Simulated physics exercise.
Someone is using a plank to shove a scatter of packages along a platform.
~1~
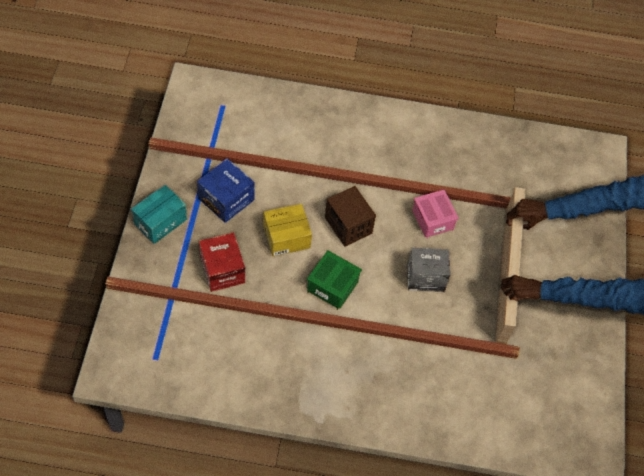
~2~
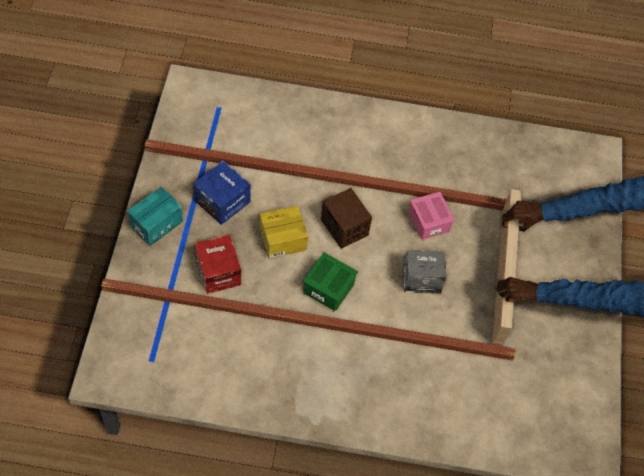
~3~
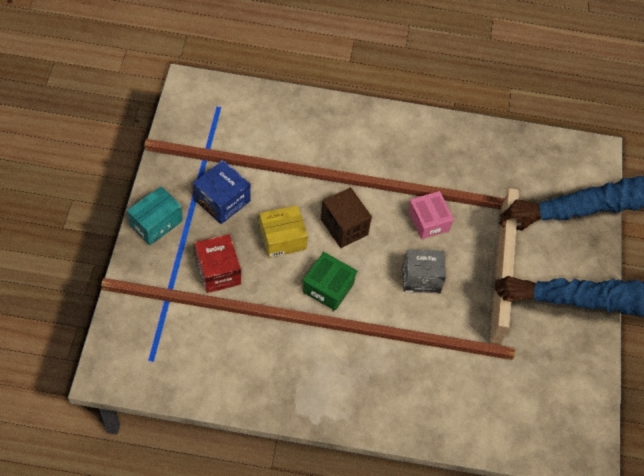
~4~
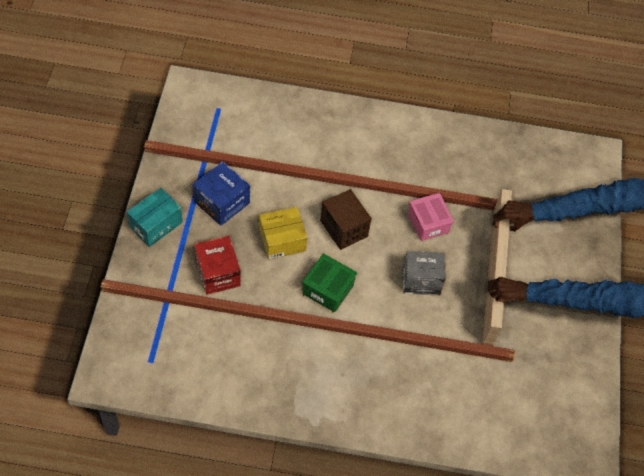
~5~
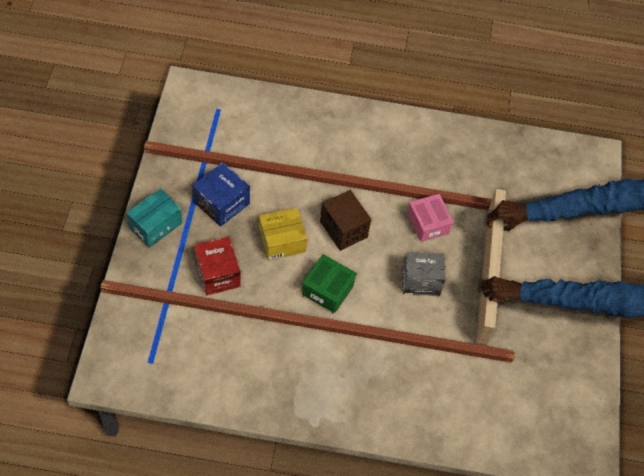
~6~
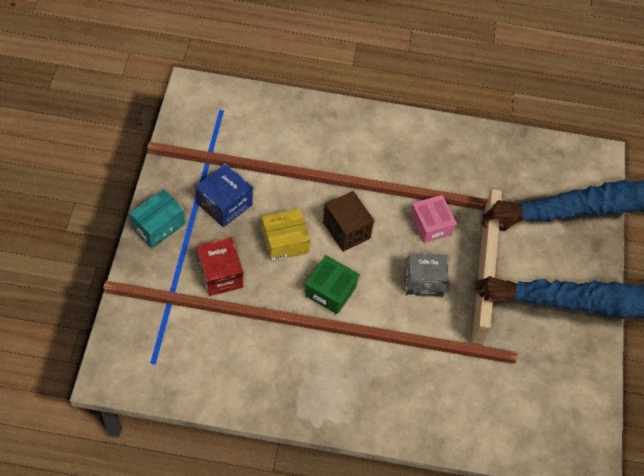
Two hands slide a wooden plank slightly left toward scattered colored boxes, which stay still.
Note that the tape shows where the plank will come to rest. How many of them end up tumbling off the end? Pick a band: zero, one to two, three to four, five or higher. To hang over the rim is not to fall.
Band: One to two.
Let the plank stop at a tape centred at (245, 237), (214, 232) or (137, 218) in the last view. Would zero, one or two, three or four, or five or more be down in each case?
Result per tape, in order - zero / one to two / more than four.
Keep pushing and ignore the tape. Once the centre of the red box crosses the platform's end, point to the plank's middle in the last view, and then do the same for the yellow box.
Approx. (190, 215) / approx. (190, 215) for the other.
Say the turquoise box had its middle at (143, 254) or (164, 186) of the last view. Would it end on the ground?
Well, it tips off the first time and tips off the second time.
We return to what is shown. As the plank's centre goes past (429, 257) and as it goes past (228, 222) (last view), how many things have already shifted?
First 2, after that 8.
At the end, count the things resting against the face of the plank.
It ends up touching 3.
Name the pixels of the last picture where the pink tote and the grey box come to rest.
You'll see the pink tote at (188, 169), with the grey box at (167, 230).
Early on, none off yet; turquoise box at rest near (158, 219); blue box at rest near (225, 195); red box at rest near (220, 267).
A while later, none off yet; turquoise box travelled a little near (148, 215); blue box travelled about its own width near (182, 176); red box travelled about its own width near (168, 263).
Finally, the number that fall off is one or two; lost, turquoise box.
